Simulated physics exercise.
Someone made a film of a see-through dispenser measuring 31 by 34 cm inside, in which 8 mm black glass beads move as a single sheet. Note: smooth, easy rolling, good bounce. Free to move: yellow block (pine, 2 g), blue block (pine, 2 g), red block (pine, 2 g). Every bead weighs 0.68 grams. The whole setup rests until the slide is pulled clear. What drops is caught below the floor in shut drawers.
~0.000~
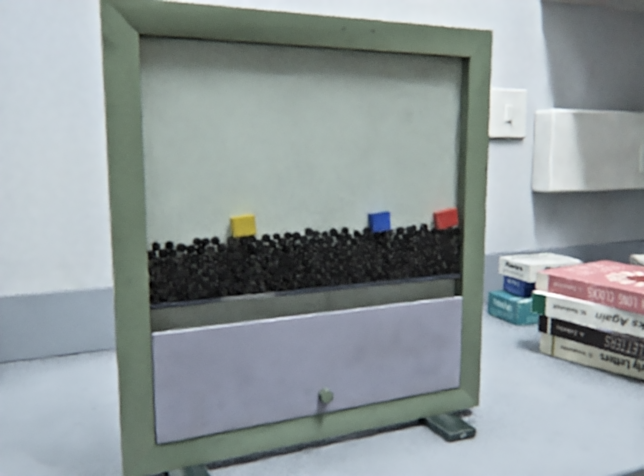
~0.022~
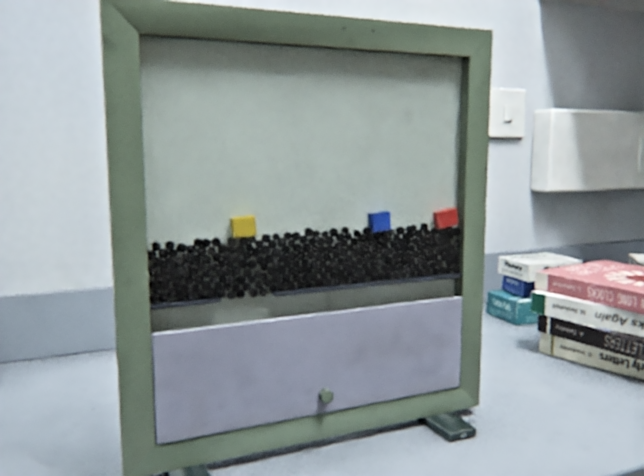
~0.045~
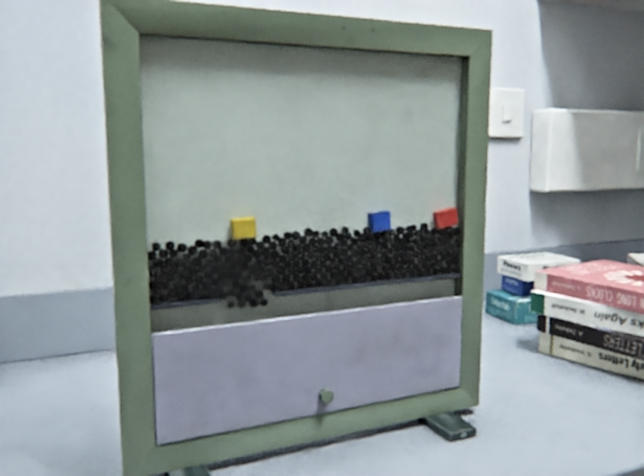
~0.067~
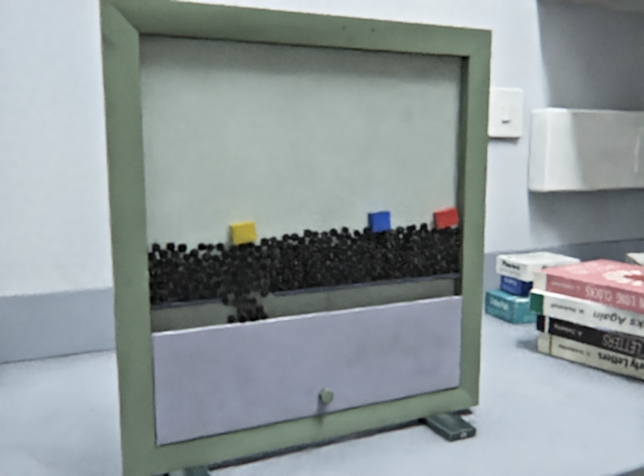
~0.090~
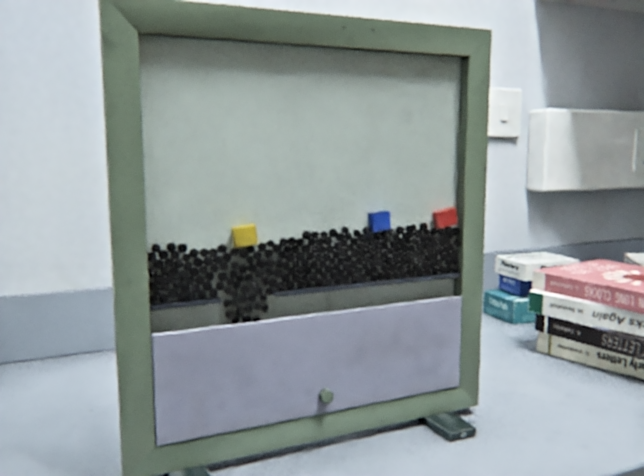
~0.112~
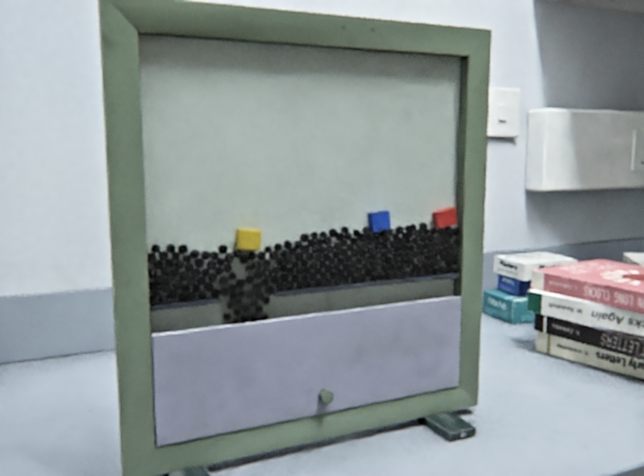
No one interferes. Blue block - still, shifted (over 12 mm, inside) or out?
Repositioned inside.
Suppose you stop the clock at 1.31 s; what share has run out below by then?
50 per cent or thereabouts.
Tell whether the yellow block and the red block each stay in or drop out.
Yellow block gone, red block still there.
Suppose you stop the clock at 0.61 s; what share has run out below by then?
Close to 40 percent at that point.
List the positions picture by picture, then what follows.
The first frame shows about 260 beads; load centre (319, 258); yellow block (243, 226) tilted 5°; blue block (380, 222) tilted 6°; red block (446, 219) tilted 10°; slide (215, 300) to (278, 293).
The second frame shows load centre (319, 257); 0 out.
The third frame shows load centre (323, 264); 5 out.
The fourth frame shows load centre (323, 264); 11 out.
The fifth frame shows load centre (323, 264); 20 out.
The sixth frame shows load centre (323, 264); 28 out; yellow block (248, 239) tilted 5°; blue block (379, 221) tilted 6°; red block (445, 218) tilted 10°.
After 0.26 s, 25 % are out; yellow block moved 6.1 cm tilted 80°; blue block moved 0.0 cm tilted 6°; red block moved 0.0 cm tilted 10°.
After 0.61 s, 40 % are out; yellow block below the floor; blue block moved 0.7 cm tilted 13°; red block moved 0.0 cm tilted 10°.
After 1.31 s, 50 % are out; yellow block below the floor; blue block moved 1.0 cm tilted 11°; red block moved 0.0 cm tilted 10°.
All still by 3.1 s, 55 % are out; yellow block below the floor; blue block moved 3.9 cm tilted 82°; red block moved 0.0 cm tilted 10°.
